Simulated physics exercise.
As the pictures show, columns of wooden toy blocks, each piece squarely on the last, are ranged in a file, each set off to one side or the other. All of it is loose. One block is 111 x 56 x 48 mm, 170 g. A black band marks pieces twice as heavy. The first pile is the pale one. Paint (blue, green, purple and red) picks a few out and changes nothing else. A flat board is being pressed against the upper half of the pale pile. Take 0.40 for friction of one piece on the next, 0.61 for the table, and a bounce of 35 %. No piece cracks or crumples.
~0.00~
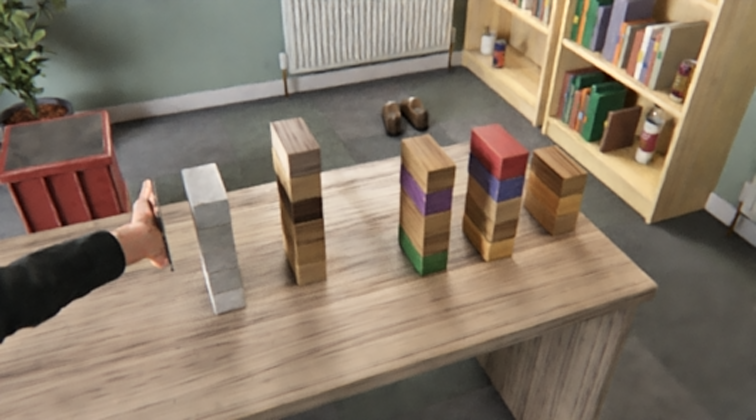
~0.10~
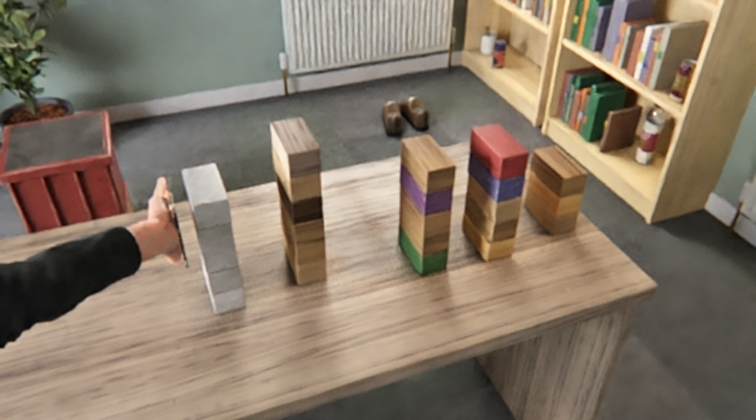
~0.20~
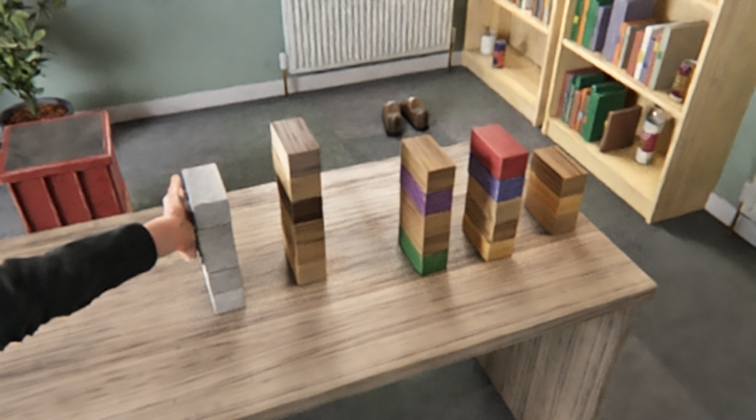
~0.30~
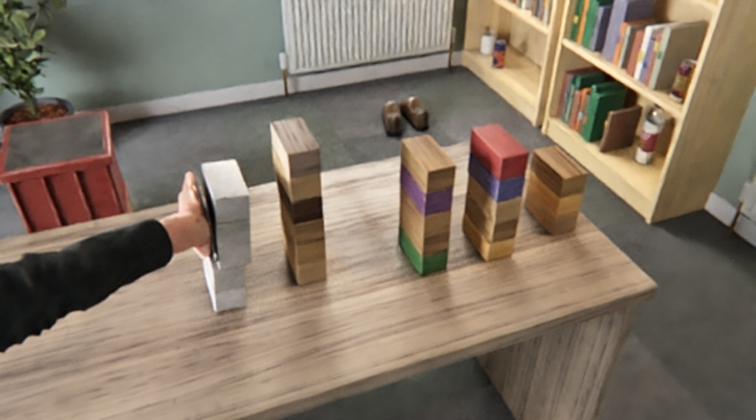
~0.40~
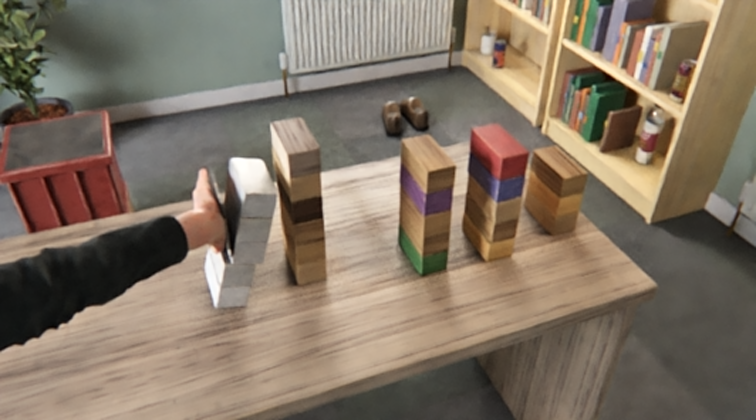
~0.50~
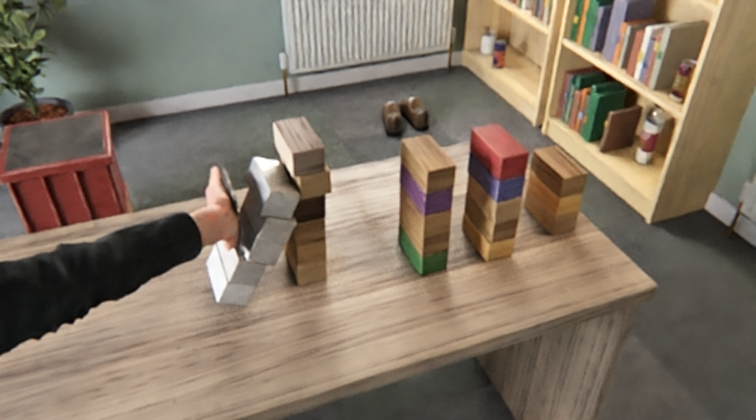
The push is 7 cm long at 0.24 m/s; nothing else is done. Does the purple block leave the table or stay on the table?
The purple block remains on top.
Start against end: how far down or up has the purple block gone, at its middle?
About 8 cm lower.
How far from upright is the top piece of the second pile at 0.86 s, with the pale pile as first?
It leans some 30°.
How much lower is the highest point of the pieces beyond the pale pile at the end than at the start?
About 16 cm.
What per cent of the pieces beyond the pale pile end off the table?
Roughly 20 per cent of them.
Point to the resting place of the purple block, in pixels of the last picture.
Near (493, 206).
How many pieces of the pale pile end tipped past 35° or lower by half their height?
5 of them.
Around 0.86 s, 5 of the pale pile down; none of the 19 other blocks off the table, 6 disturbed; purple block unmoved.
Around 1.28 s, 5 of the pale pile down; none of the 19 other blocks off the table, 16 disturbed; purple block tipped 30°, 16 mm lower; blue block tipped 9°.
Around 1.98 s, 5 of the pale pile down; 4 of the 19 other blocks off the table; purple block tipped 62°, 8 cm lower; red block on its side.
Finally (2.3 s), 5 of the pale pile down; 4 of the 19 other blocks off the table; purple block tipped 62°, 8 cm lower; blue block upside down; red block tipped 70°, 91 cm lower. Seen by the last camera, middles, purple block near (493, 206), blue block near (623, 370).
